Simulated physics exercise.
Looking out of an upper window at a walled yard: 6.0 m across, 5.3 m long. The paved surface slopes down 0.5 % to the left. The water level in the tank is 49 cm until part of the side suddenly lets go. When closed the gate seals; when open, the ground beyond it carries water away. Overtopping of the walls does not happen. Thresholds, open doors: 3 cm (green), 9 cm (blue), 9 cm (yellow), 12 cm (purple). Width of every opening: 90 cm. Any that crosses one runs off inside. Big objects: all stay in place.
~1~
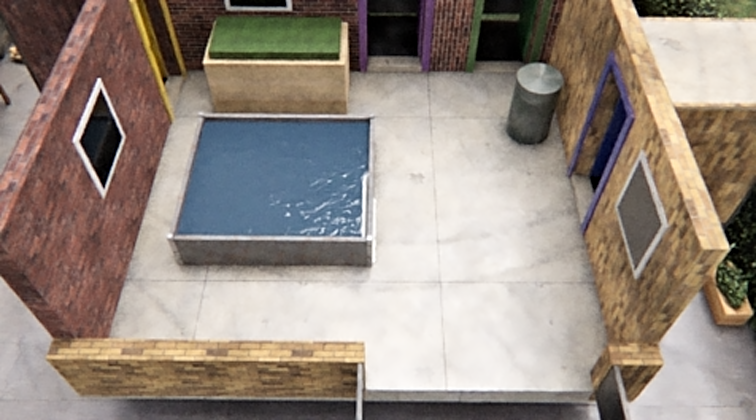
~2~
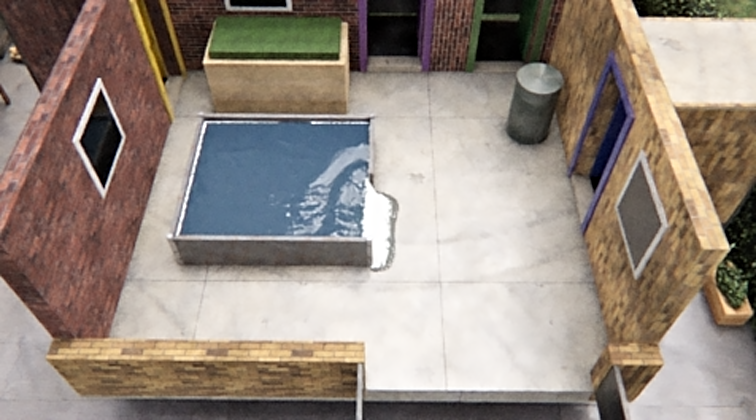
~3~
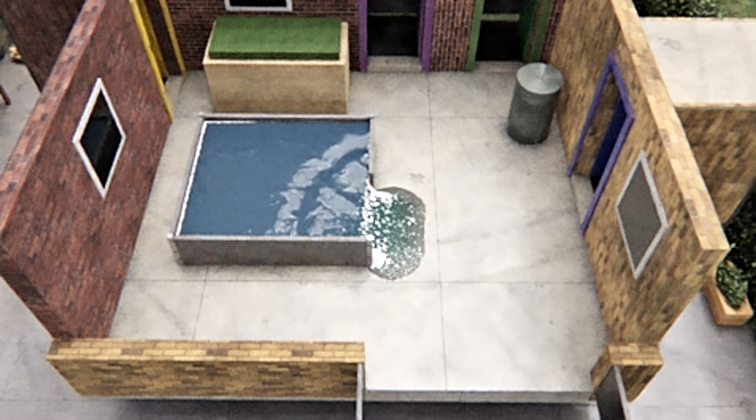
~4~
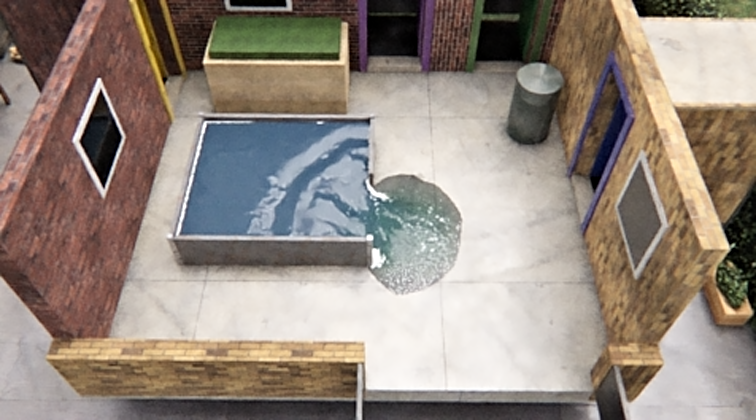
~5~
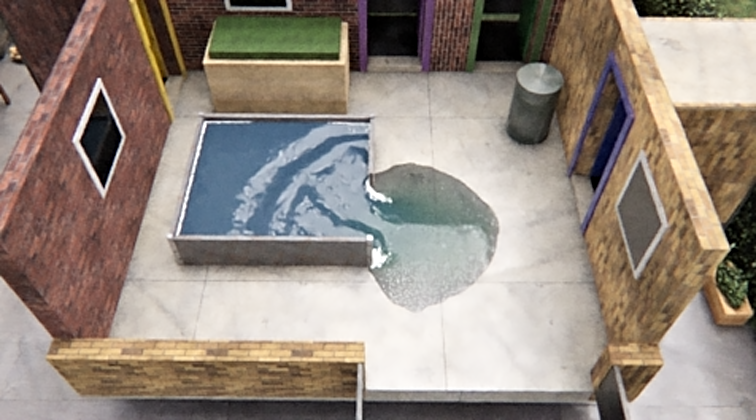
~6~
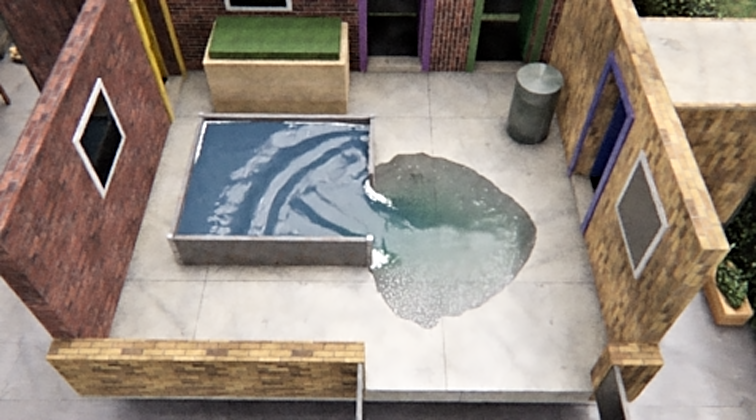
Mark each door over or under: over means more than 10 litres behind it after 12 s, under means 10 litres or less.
Green door over, blue door over, yellow door under, purple door under.
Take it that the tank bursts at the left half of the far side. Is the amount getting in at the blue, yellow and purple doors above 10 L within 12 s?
Then: Blue short of it, yellow beyond it, purple short of it.
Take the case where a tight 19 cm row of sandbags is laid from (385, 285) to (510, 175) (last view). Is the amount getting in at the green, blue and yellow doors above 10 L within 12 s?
Then, at the green door it's exceeded, at the blue door it's not exceeded, at the yellow door it's not exceeded.
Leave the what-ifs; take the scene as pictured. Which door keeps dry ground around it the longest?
It's the yellow door that comes last.
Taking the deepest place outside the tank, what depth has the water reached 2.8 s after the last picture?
About 20 cm at most.
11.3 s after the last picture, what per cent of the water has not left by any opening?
Around 58 percent of the water.
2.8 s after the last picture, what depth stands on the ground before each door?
In cm: Green 5, blue 19, yellow 0, purple 0.
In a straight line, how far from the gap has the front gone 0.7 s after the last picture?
Roughly 3.2 m.
Then, 0.7 s after the last picture water covers 35 % of the floor and is deepest (28 cm) near (380, 242); green door not reached, blue door 15 cm at the sill, 3 L in, yellow door not reached, purple door not reached.
Then, 1.5 s after the last picture water covers 40 % of the floor and is deepest (30 cm) near (612, 371); green door not reached, blue door 20 cm at the sill, 33 L in, yellow door not reached, purple door not reached.
Then, 2.8 s after the last picture water covers 45 % of the floor and is deepest (20 cm) near (612, 371); green door 5 cm at the sill, 2 L in, blue door 19 cm at the sill, 96 L in, yellow door not reached, purple door not reached.
Then, 6.3 s after the last picture water covers 60 % of the floor and is deepest (12 cm) near (612, 371); green door 5 cm at the sill, 33 L in, blue door 11 cm at the sill, 149 L in, yellow door not reached, purple door 9 cm at the sill, 0 L in.
Then, 11.3 s after the last picture water covers 75 % of the floor and is deepest (8 cm) near (359, 81); green door 6 cm at the sill, 50 L in, blue door 6 cm at the sill, 153 L in, yellow door 4 cm at the sill, 0 L in, purple door 7 cm at the sill, 0 L in.
